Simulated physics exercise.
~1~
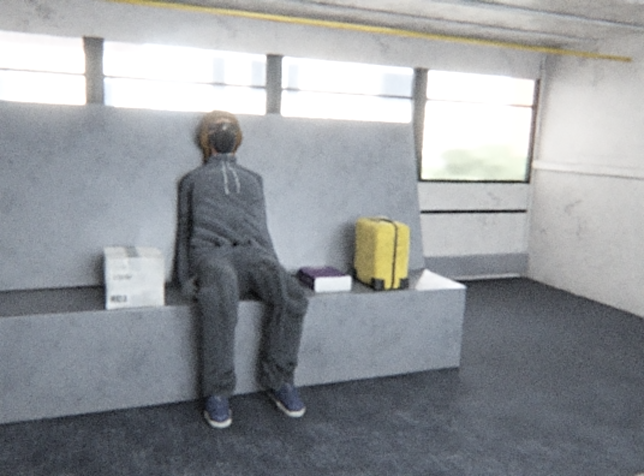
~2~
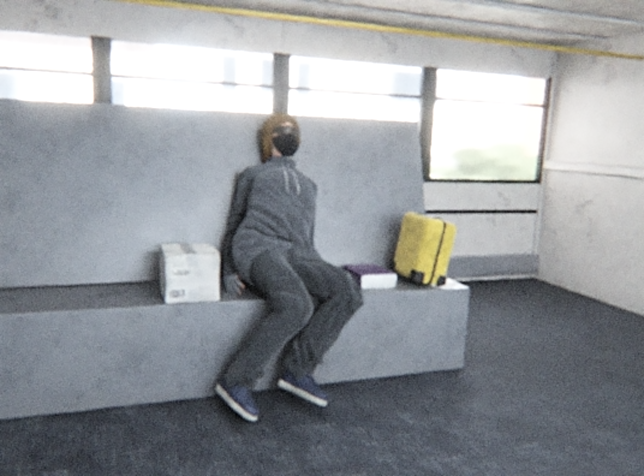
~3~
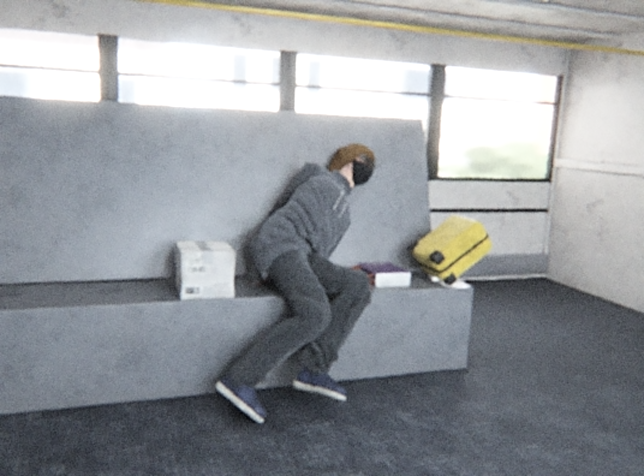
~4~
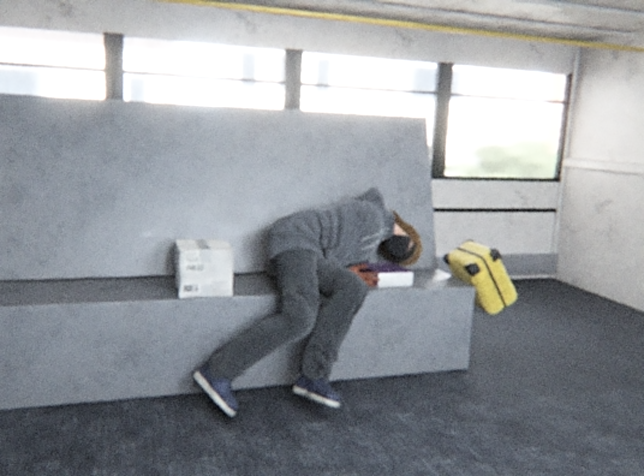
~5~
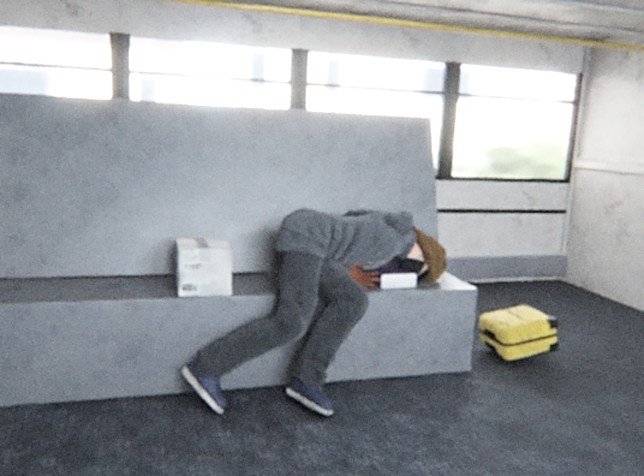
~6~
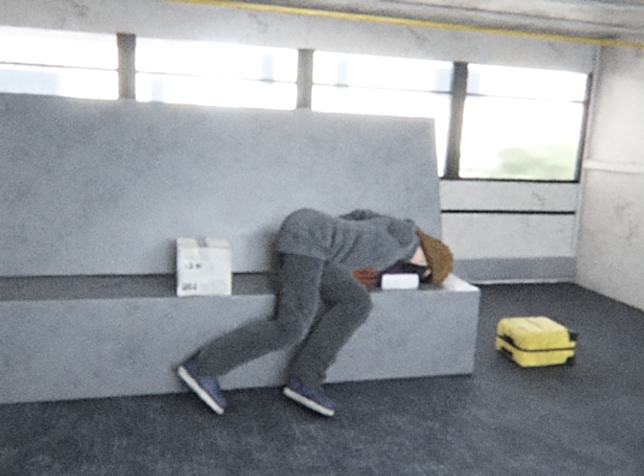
A yellow case slid right along the bench, tipped off its end and landed on its side on the floor, while a limp, masked person slumped sideways, ending face down by a purple folder, with a white box still behind them.
